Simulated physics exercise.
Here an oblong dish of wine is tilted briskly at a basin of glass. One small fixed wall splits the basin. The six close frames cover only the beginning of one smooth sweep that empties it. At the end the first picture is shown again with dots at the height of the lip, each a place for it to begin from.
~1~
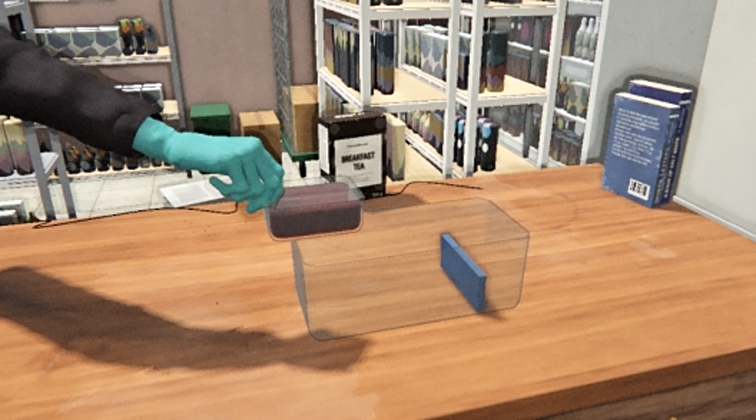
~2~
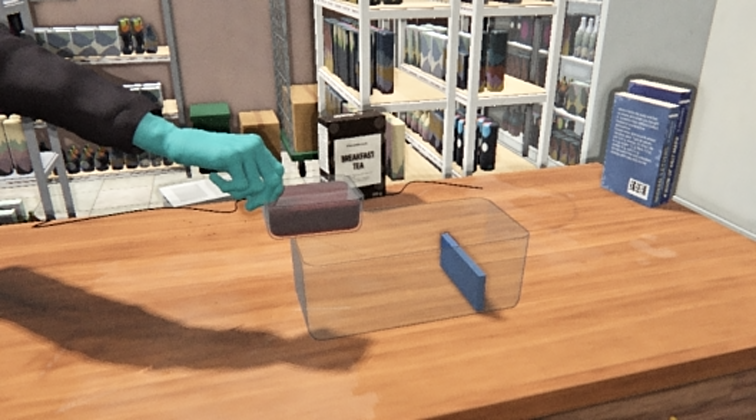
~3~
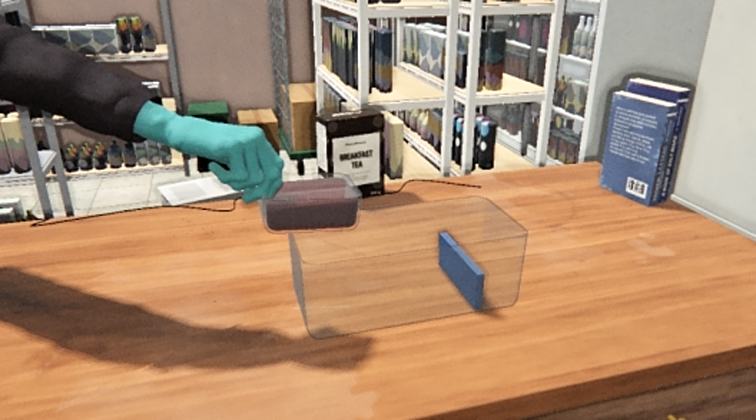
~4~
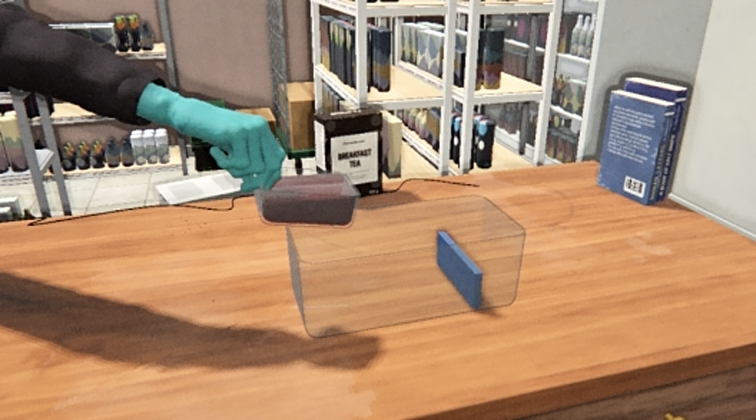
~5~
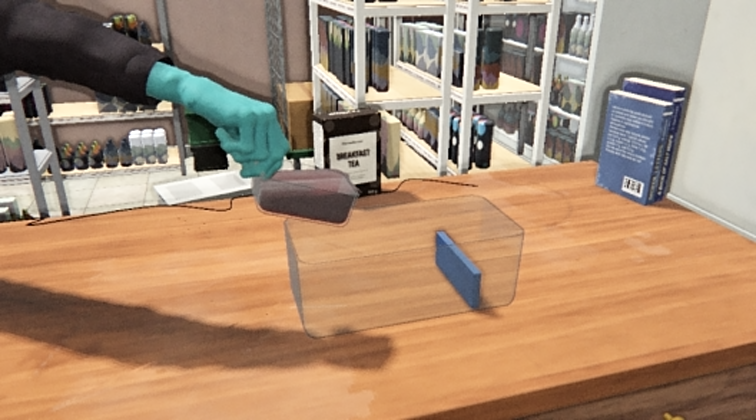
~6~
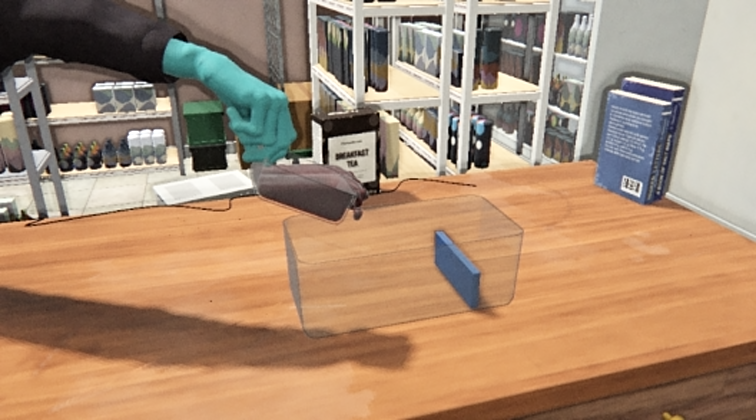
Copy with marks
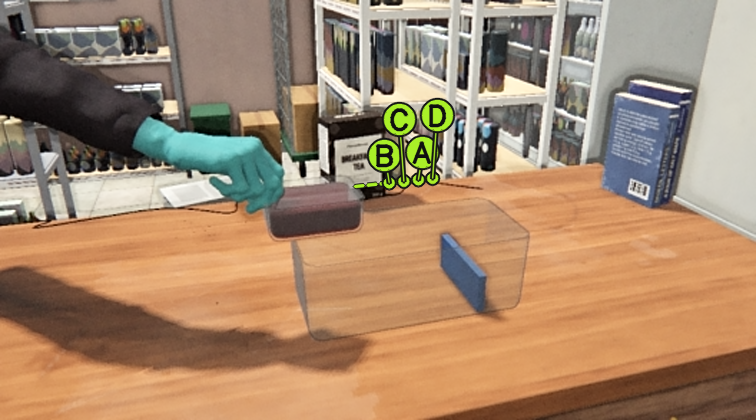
A small oblong dish of dark wine, held upright by a teal-gloved hand, hovers above the left end of a clear glass basin on a wooden table. The hand lifts and turns, tilting the dish steadily rightward, until the wine slips over its lip and hangs just below the rim.
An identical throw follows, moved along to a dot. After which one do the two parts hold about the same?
It is A.
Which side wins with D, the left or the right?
The right side.
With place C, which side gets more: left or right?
More ends on the left.
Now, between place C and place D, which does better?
Here it is place D.
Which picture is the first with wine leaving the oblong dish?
Picture 5.
On the marked copy, A at (418, 179); B at (389, 182); C at (403, 181); D at (432, 178).
If A is chosen, about 44 % ends left of the wall and 56 % right of it.
If B is chosen, about 98 % ends left of the wall and 2 % right of it.
If C is chosen, about 85 % ends left of the wall and 14 % right of it.
If D is chosen, about 23 % ends left of the wall and 76 % right of it.
